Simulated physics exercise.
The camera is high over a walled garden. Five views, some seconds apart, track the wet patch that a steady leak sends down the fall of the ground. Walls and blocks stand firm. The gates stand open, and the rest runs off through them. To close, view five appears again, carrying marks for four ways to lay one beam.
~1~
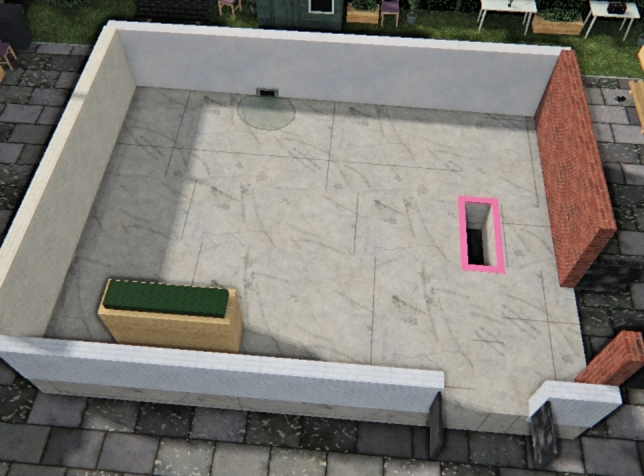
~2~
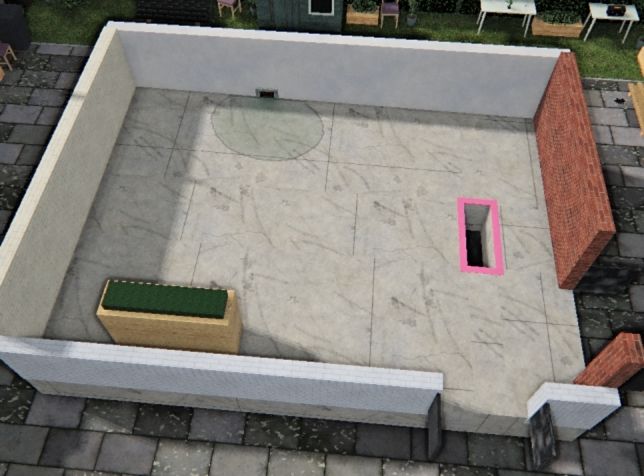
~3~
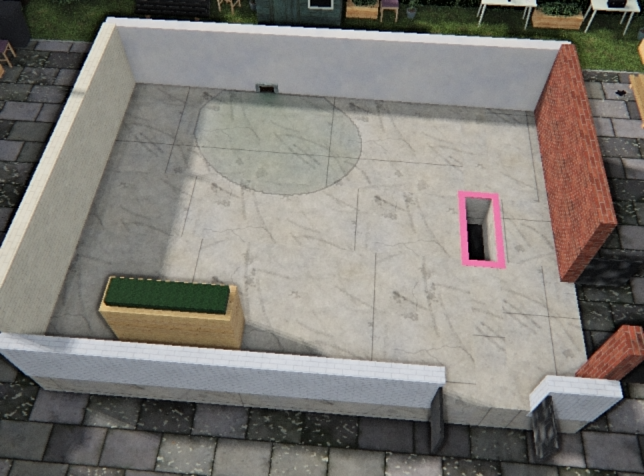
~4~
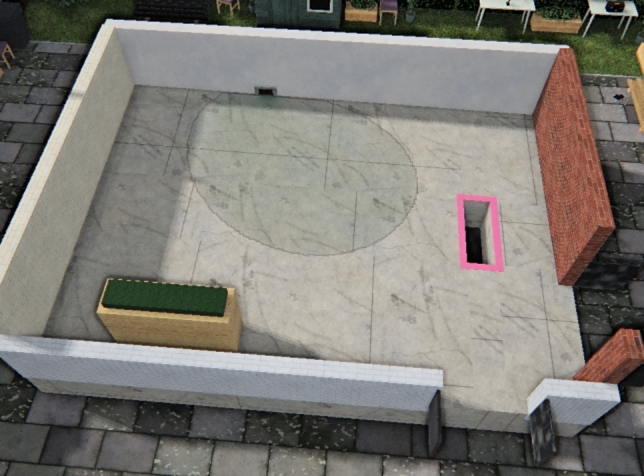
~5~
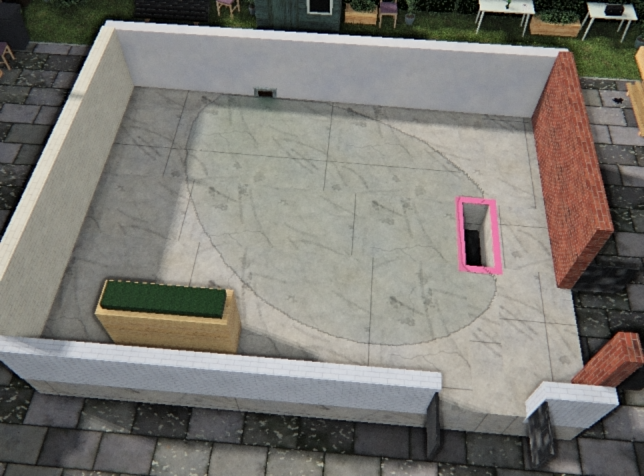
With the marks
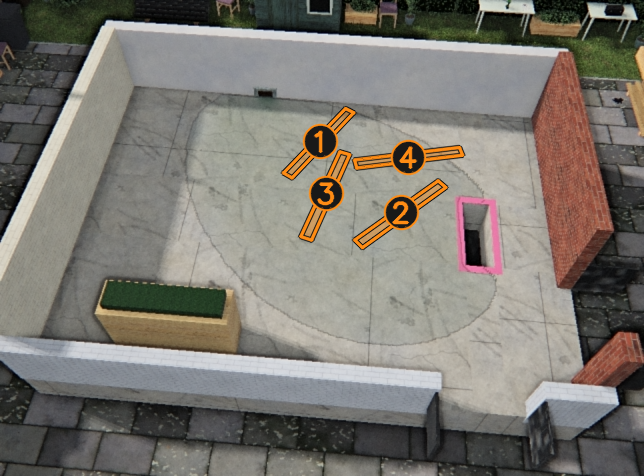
The footage shows a walled yard from above as a faint patch of water appears near a small opening at the back wall and spreads across the paved floor, widening toward the lower right until it reaches the pink-edged drain.
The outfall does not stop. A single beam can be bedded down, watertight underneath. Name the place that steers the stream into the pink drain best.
4.
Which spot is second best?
Here it is spot 3.
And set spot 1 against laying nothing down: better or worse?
It is worse.
On the marked copy, 1 from (287, 175) to (349, 110); 2 from (358, 243) to (441, 184); 3 from (306, 238) to (344, 153); 4 from (355, 163) to (461, 151).
For spot 1, about 6 % of the stream goes into the pink drain, about 93 % out by the gates.
For spot 2, about 4 % of the stream goes into the pink drain, about 96 % out by the gates.
For spot 3, about 13 % of the stream goes into the pink drain, about 86 % out by the gates.
For spot 4, about 18 % of the stream goes into the pink drain, about 82 % out by the gates.
